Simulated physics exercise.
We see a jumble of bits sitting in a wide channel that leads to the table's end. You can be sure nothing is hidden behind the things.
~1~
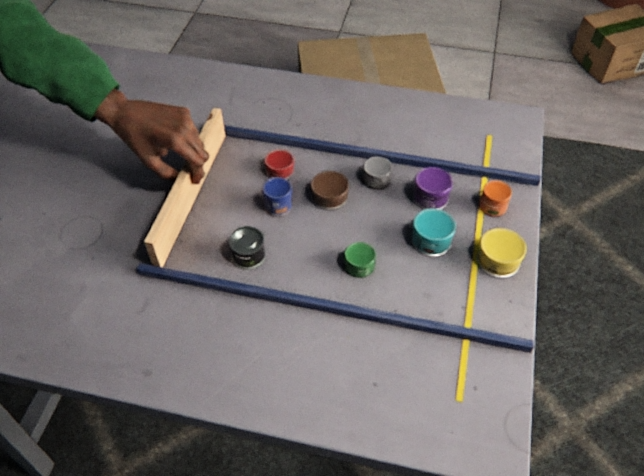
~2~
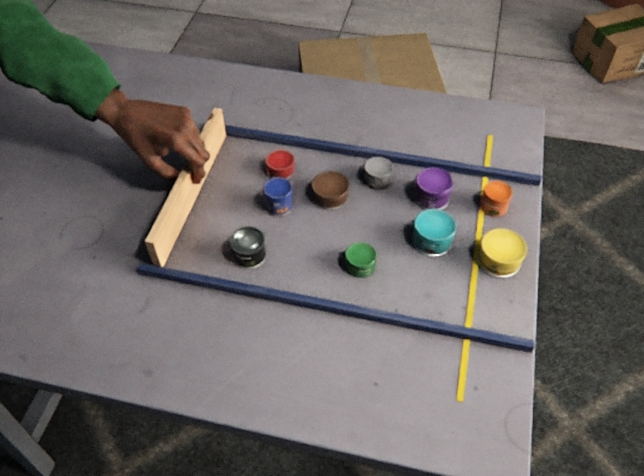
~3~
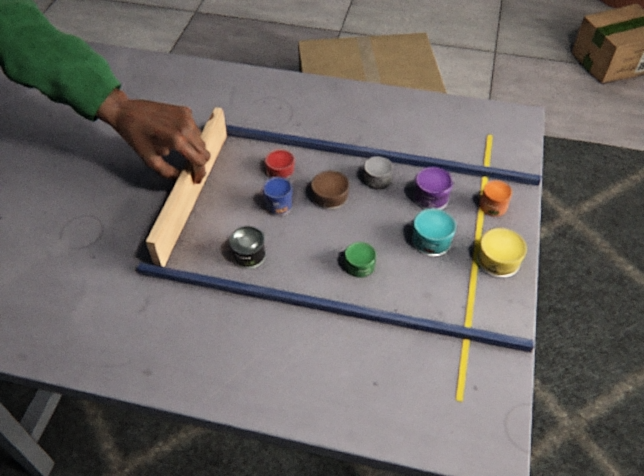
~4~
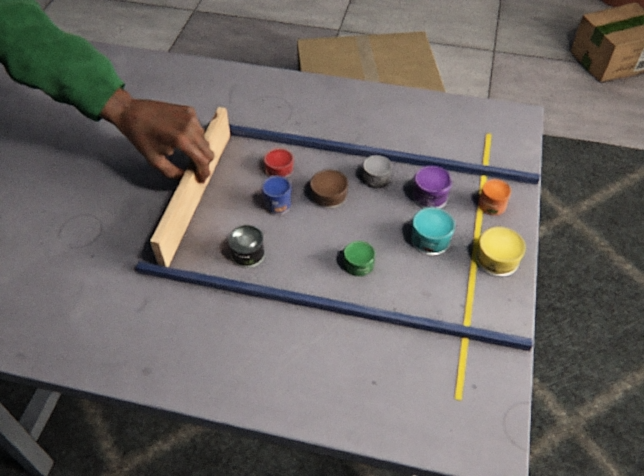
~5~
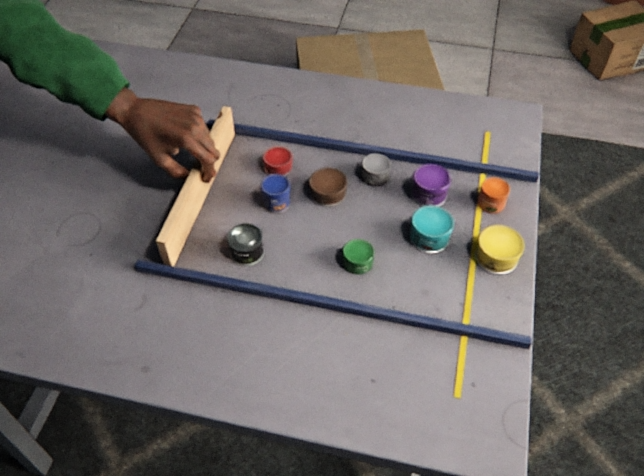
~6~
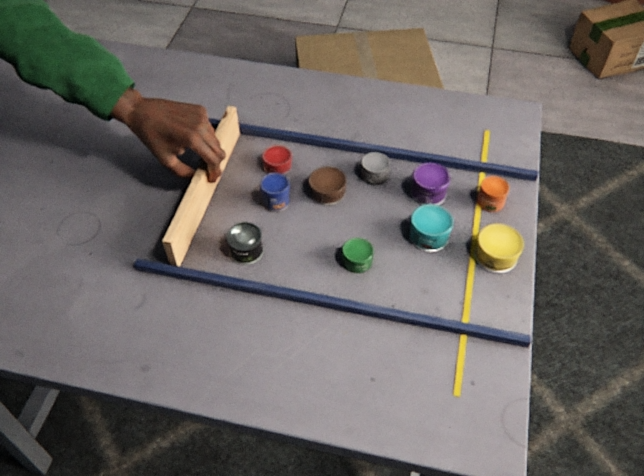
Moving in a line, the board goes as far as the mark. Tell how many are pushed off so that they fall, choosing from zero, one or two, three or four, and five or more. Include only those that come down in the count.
The count is one or two.
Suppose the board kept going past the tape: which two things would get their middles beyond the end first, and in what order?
Earliest first: The yellow tin, the orange tub.
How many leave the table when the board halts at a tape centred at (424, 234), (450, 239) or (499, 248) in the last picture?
In that order 0, 1 and 5.
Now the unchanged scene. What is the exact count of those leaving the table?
Taken together, the number is 2.
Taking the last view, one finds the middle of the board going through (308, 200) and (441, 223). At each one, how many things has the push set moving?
4 and 10.
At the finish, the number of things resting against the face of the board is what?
Contact count: 5.
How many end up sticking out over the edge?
My count gives 2.
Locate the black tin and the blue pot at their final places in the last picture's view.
The first near (488, 292), the second near (491, 239).
Early on, none off yet; yellow tin at rest near (498, 248); orange tub at rest near (493, 194); turquoise pot at rest near (431, 228).
Finally, the number that fall off is one or two; lost, orange tub and yellow tin.
